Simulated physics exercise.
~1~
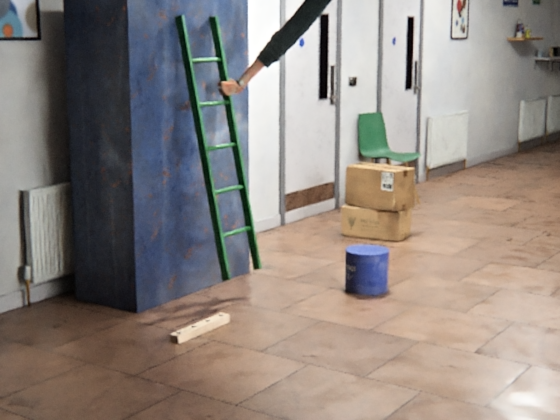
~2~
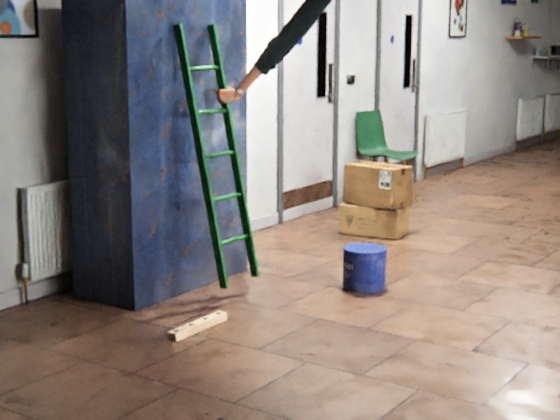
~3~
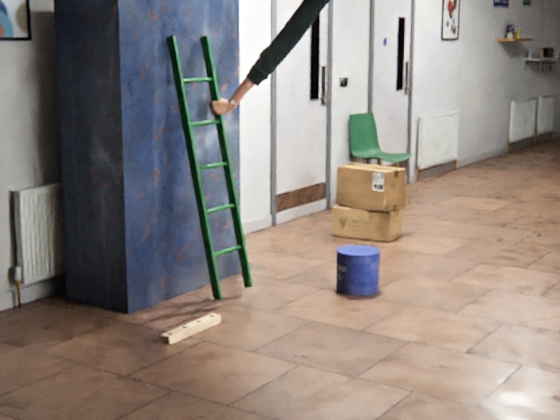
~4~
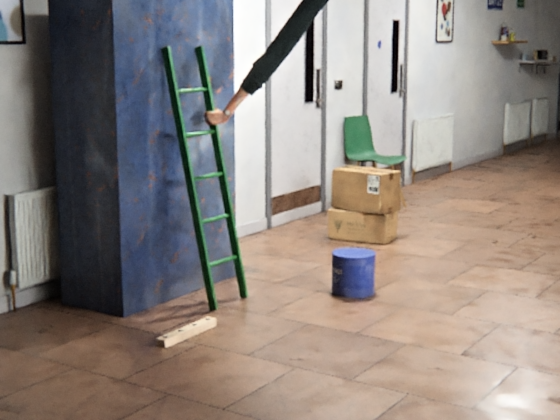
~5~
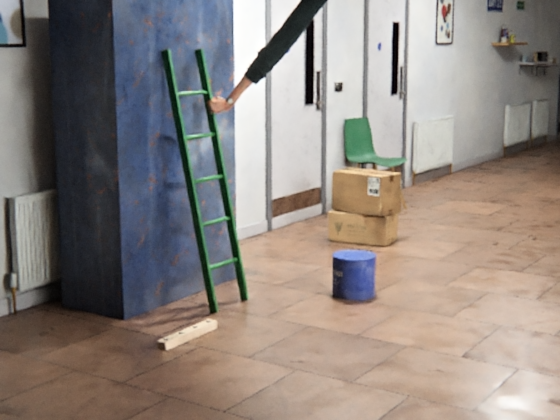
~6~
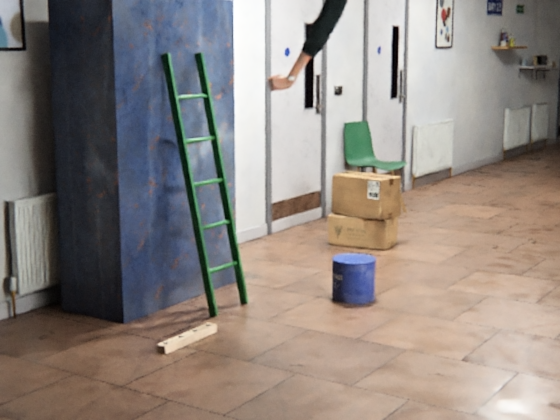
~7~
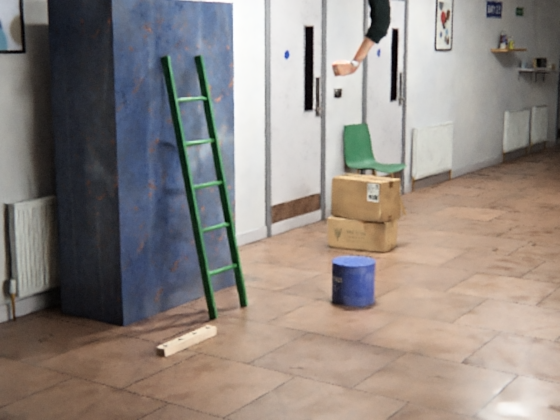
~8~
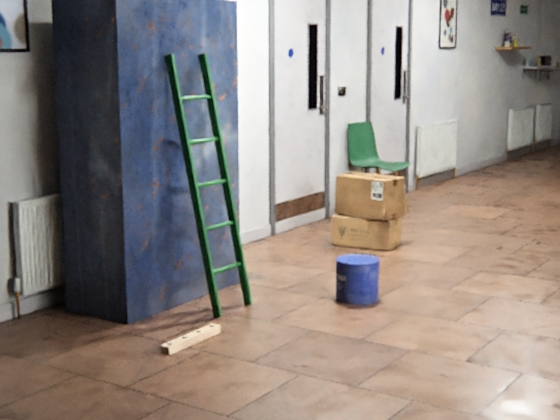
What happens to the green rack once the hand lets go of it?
It holds its place, still leaning against the blue pillar with its foot beside the wooden strip.
